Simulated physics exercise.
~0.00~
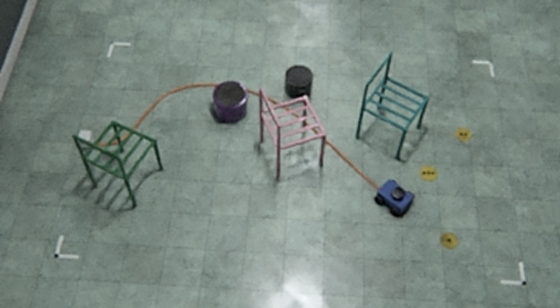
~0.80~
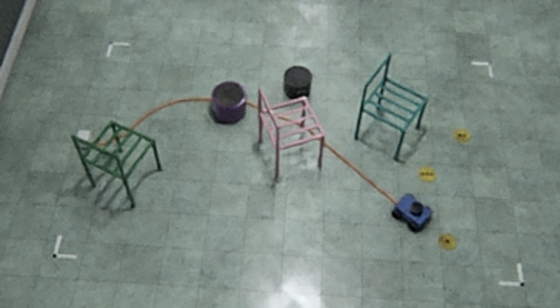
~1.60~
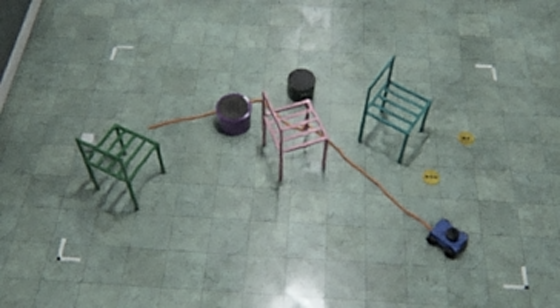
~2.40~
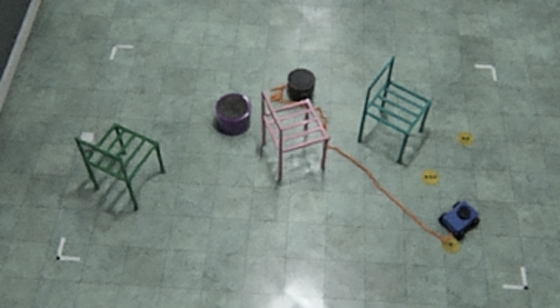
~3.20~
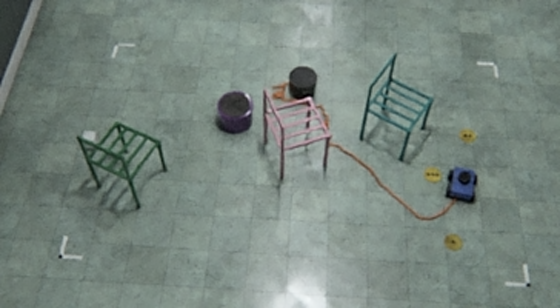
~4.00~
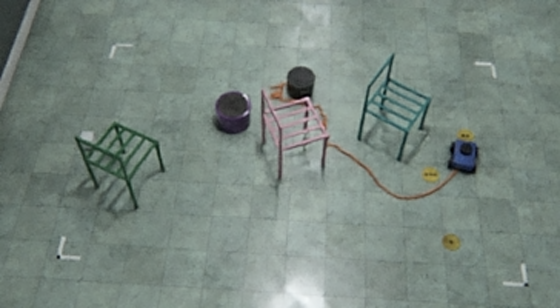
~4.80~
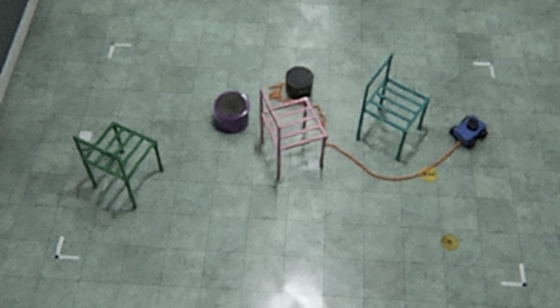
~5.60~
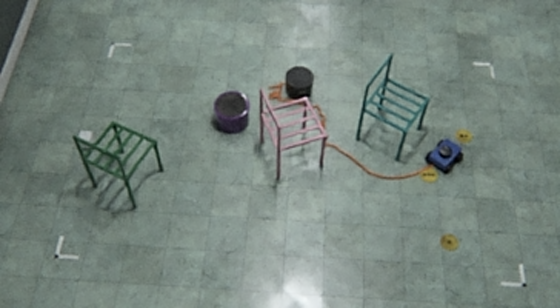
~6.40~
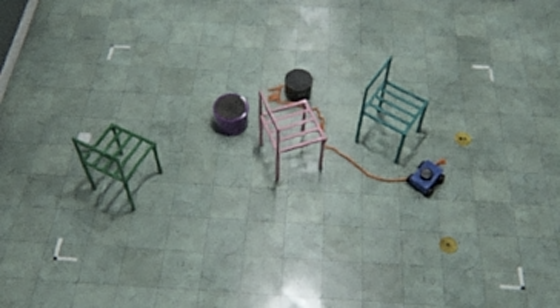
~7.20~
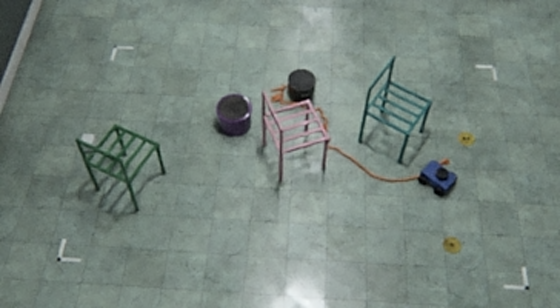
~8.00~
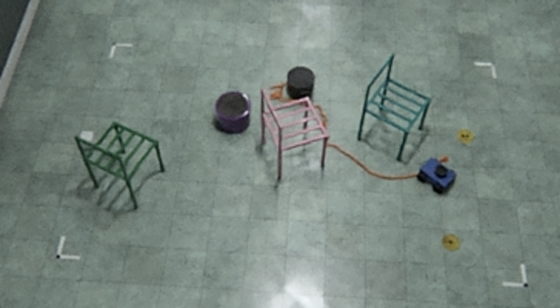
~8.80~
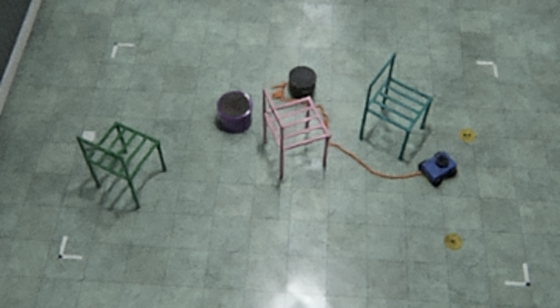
The clip opens on a tiled floor where an orange lead curves from a green chair on the left, past a purple pot and through a pink chair, to a small blue cart. The cart drives down and right, pulling the lead straighter until its far end comes away from the green chair. The purple pot shifts slightly downward, and the loose end slides in beside the black bucket. The cart turns up along the right side, then doubles back down and left. It stops below the teal chair, the lead still trailing behind it, unplugged.
